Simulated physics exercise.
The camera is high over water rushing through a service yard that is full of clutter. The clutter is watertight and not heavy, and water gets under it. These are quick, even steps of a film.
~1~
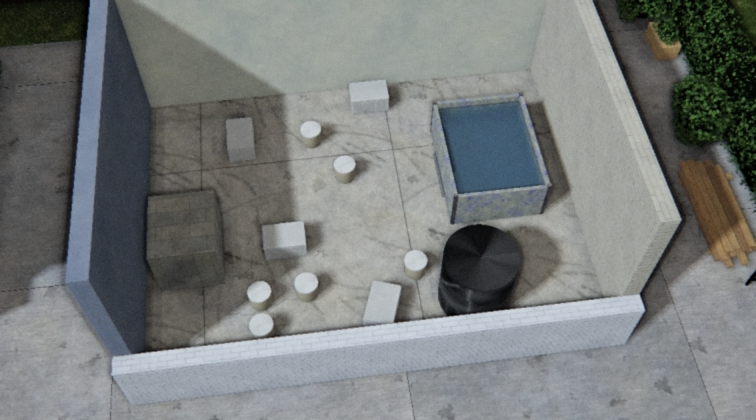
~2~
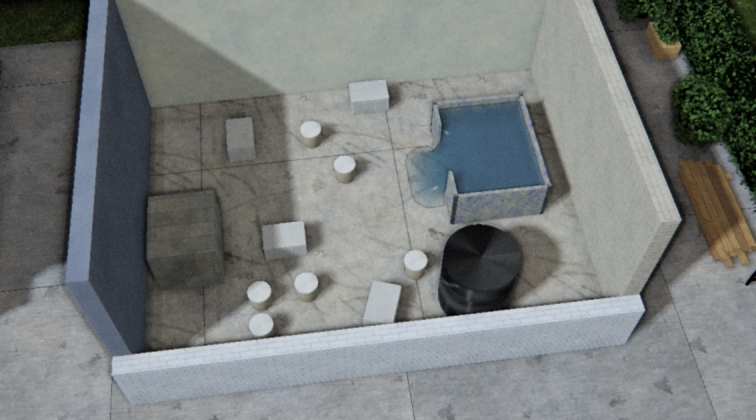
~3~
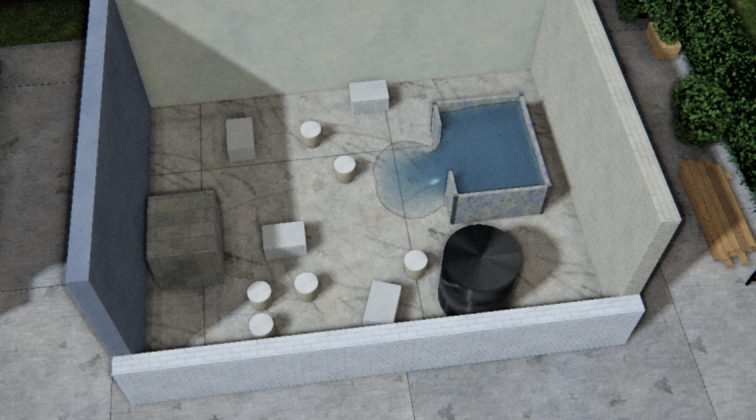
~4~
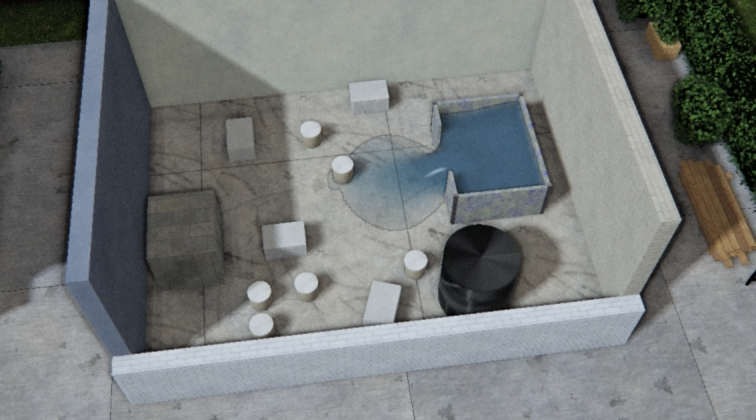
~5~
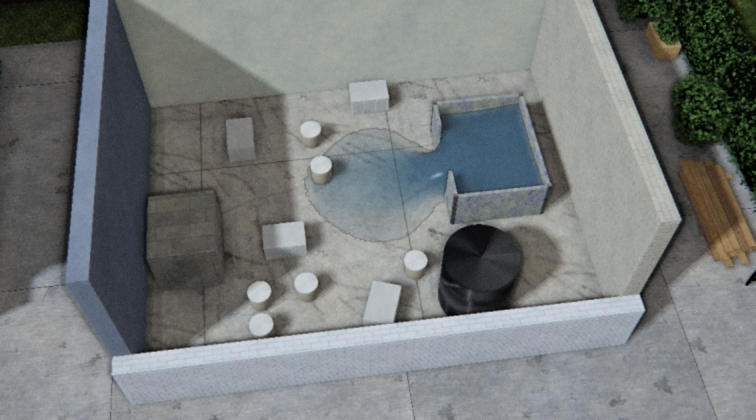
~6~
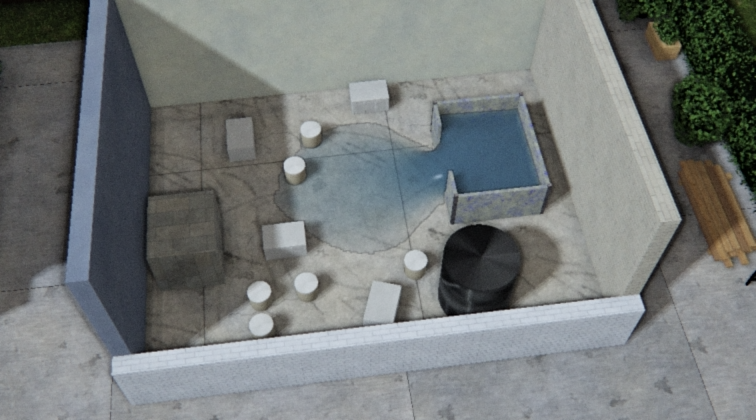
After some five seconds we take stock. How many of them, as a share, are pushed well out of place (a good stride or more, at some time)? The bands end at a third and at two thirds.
That comes to two thirds or above.
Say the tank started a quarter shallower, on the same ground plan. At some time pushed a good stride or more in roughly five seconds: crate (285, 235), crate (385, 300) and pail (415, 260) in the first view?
In turn: Yes, less than that, under that.
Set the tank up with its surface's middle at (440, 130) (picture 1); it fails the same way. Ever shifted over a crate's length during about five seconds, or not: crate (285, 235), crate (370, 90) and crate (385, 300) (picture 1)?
In that order: That far or more, under that, short of that.
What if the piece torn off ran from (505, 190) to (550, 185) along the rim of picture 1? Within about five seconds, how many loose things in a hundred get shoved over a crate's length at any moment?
Close to 30 %.
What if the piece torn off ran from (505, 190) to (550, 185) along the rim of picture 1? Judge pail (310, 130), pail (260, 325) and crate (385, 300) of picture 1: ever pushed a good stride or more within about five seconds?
One after the other: Short of that, shifted that much, under that.
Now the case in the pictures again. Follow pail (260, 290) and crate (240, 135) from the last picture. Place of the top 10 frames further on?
Roughly at (178, 347) and (176, 133).
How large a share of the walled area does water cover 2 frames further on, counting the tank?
Roughly 35 per cent.
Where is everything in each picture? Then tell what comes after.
In the first frame, a pail at (345, 164) rests on the ground; a pail at (311, 129) rests on the ground; 0 of 10 have shifted.
In the second frame, a pail at (345, 164) rests on the ground; a pail at (311, 129), on the bottom; 0 of 10 have shifted.
In the third frame, a pail at (345, 164) rests on the ground; a pail at (311, 129), on the bottom; 0 of 10 have shifted.
In the fourth frame, a pail at (343, 164), on the bottom, close to its start; a pail at (311, 129) rests on the ground; 0 of 10 have shifted.
In the fifth frame, a pail at (321, 165), on the bottom, a stride from its start; a pail at (311, 129), on the bottom; 1 of 10 have shifted.
In the sixth frame, a pail at (294, 165), on the bottom, a stride from its start; a pail at (311, 129), on the bottom; 1 of 10 have shifted.
A moment on, 1 of 10 are well off their spots; 0 afloat.
Next, 6 of 10 are well off their spots; 5 afloat.
Later, 7 of 10 are well off their spots; 7 afloat.
In the end, 7 of 10 are well off their spots, and 7 have been at some point; 6 afloat.
